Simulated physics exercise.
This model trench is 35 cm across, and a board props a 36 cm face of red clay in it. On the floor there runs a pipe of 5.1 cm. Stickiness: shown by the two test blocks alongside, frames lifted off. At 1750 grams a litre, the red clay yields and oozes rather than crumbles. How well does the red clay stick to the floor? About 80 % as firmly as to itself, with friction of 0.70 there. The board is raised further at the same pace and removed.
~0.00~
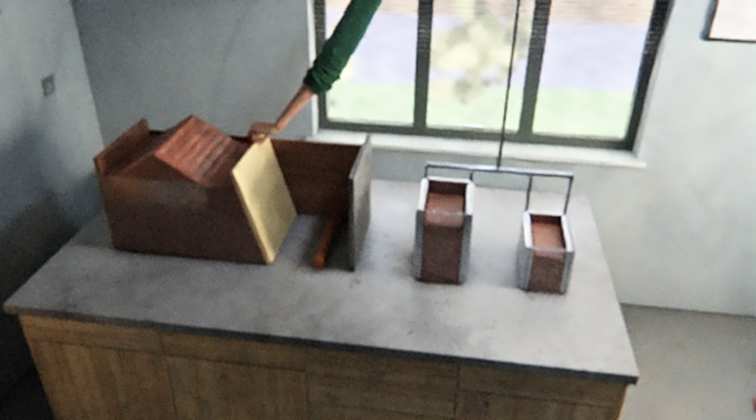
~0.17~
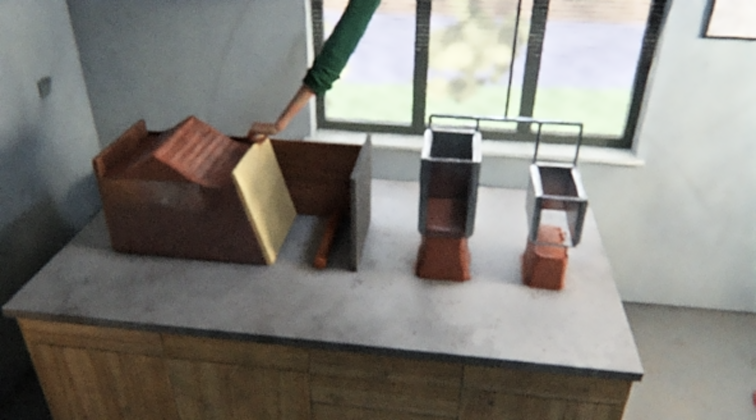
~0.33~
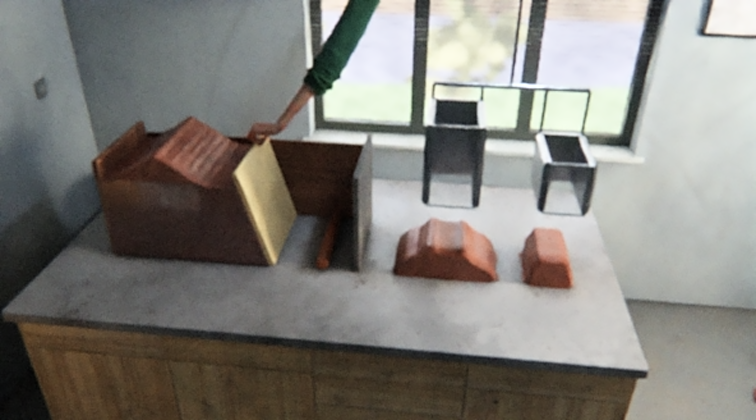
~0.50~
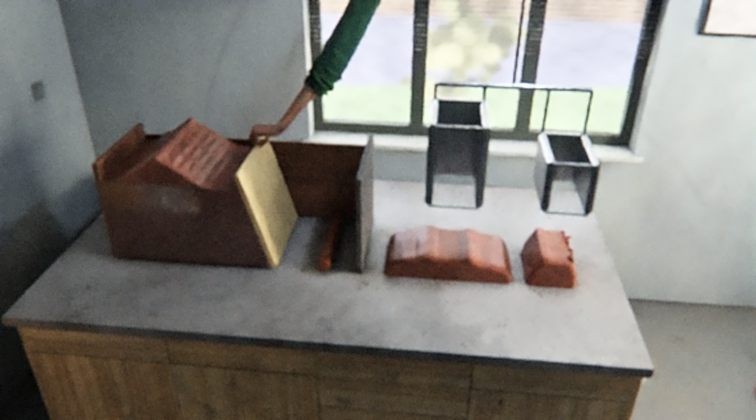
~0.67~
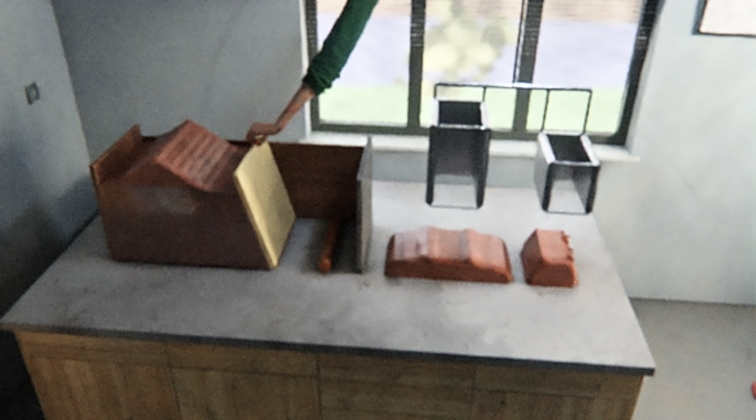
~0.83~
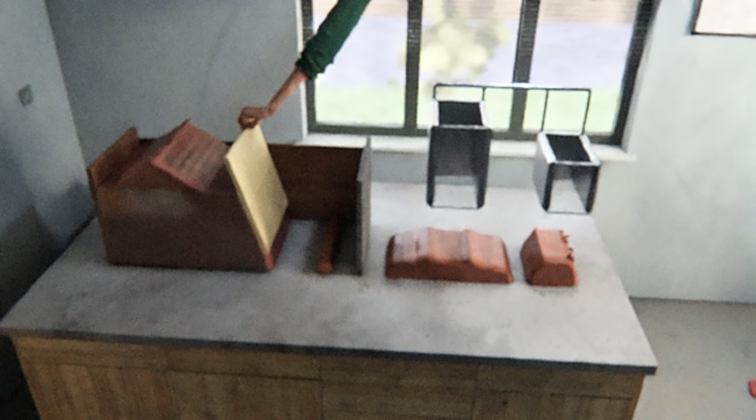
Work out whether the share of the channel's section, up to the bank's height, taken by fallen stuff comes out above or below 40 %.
It comes out above.
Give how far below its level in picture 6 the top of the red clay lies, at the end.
Roughly 12 cm.
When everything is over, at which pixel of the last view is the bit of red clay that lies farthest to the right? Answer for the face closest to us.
Near (355, 275), I'd say.
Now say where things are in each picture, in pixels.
Top of the board at (234, 186), not yet moved; top of the red clay at (156, 155); blocks stand 27 cm, 17 cm (left to right), in the first picture.
Top of the board at (235, 186), not yet moved; top of the red clay at (156, 156); blocks stand 24 cm, 16 cm (left to right), in the second picture.
Top of the board at (237, 187), not yet moved; top of the red clay at (156, 158); blocks stand 15 cm, 13 cm (left to right), in the third picture.
Top of the board at (238, 189), not yet moved; top of the red clay at (157, 160); blocks stand 11 cm, 13 cm (left to right), in the fourth picture.
Top of the board at (237, 188), moved 1.0 cm; top of the red clay at (156, 162); blocks stand 11 cm, 13 cm (left to right), in the fifth picture.
Top of the board at (228, 171), moved 9.1 cm; top of the red clay at (154, 164); blocks stand 11 cm, 13 cm (left to right), in the sixth picture.
After 1.08 s, the fallen stuff reaches 16 % of the way across, with nothing on top of the pipe; the channel is 4 % full.
After 1.38 s, the fallen stuff reaches 62 % of the way across, with 4.4 cm on top of the pipe; the channel is 25 % full.
After 1.67 s, the fallen stuff reaches 97 % of the way across, with 10 cm on top of the pipe; the channel is 42 % full.
After 1.96 s, the fallen stuff reaches 98 % of the way across, with 10 cm on top of the pipe; the channel is 43 % full.
After 2.01 s, at the end, the fallen stuff reaches 98 % of the way across, with 10 cm on top of the pipe; the channel is 43 % full.
